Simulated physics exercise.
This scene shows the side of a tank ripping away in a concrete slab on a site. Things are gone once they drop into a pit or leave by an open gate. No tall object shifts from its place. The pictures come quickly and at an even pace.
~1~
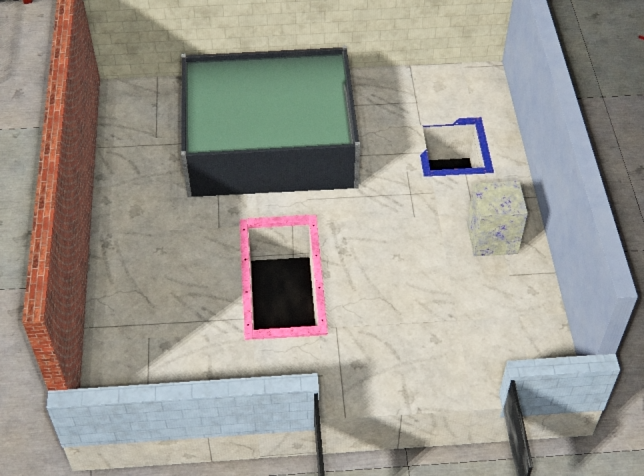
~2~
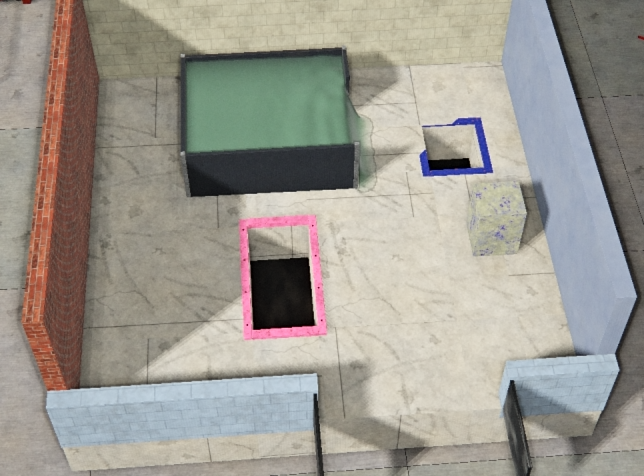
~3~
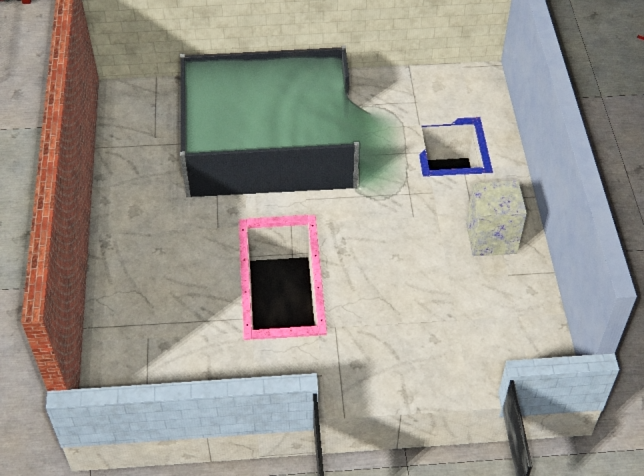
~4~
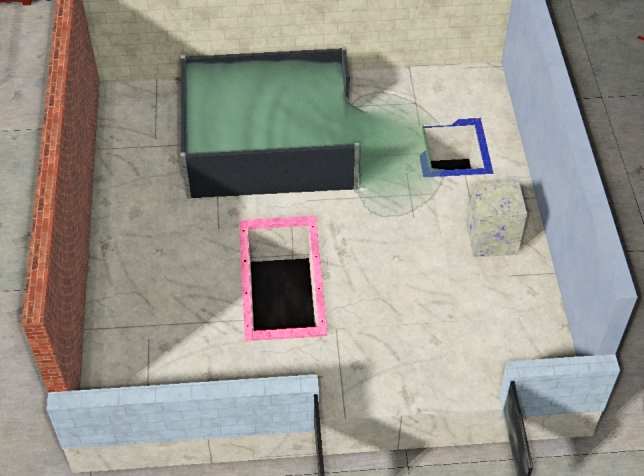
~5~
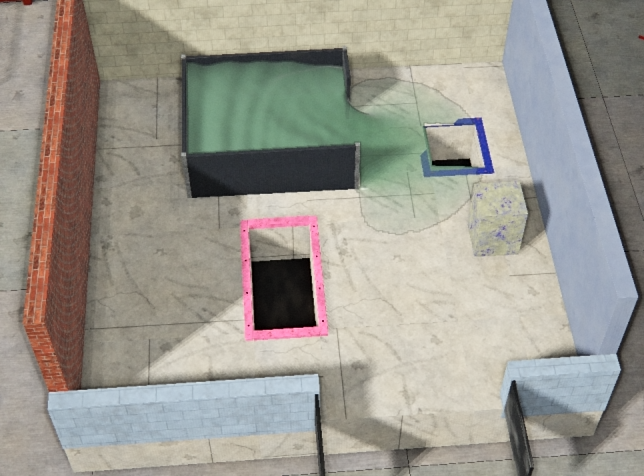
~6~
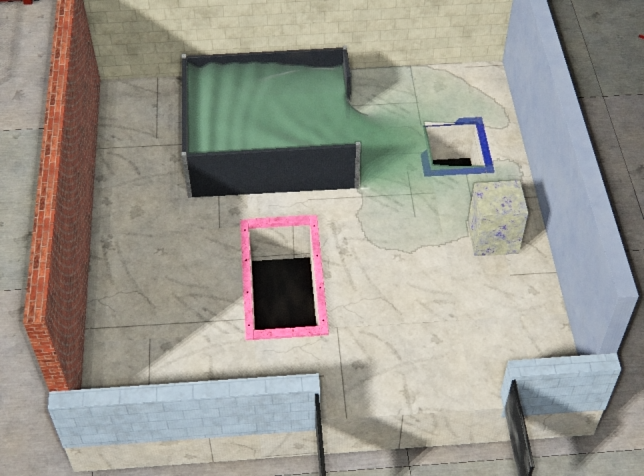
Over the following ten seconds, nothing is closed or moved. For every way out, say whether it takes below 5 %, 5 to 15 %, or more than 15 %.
One by one: The gate drains a share of five to fifteen per cent; the blue pit drains a share exceeding fifteen per cent; the pink pit drains a share short of five per cent.
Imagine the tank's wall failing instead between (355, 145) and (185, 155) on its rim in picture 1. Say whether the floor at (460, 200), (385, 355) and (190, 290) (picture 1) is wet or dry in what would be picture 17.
So the first one is left untouched, the next drenched, and the last drenched.
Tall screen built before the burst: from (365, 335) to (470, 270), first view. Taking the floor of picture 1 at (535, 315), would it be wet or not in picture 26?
Verdict: The spot is submerged.
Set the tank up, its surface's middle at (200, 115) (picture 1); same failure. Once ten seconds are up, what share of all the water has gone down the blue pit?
I'd put the blue pit at 45 per cent of the whole.
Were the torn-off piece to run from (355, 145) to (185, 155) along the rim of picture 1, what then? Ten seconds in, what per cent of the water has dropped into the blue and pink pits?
For blue it's about 2 per cent, and for pink about 40 per cent.
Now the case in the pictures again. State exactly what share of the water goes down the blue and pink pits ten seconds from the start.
Approximate shares: 60 per cent and 0 per cent.
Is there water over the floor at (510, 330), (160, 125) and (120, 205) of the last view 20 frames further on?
Point by point: Swamped; unwetted; unwetted.
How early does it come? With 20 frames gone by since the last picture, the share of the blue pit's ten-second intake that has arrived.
Something like 60 in a hundred.
A moment on, water covers 25 % of the floor; the gate 0 %, the blue pit 12 %, the pink pit 0 %.
Next, water covers 35 % of the floor; the gate 0 %, the blue pit 22 %, the pink pit 0 %.
Then, water covers 40 % of the floor; the gate 2 %, the blue pit 34 %, the pink pit 0 %.
Later, water covers 50 % of the floor; the gate 6 %, the blue pit 49 %, the pink pit 0 %.
In the end, water covers 65 % of the floor; the gate 11 %, the blue pit 59 %, the pink pit 0 %.
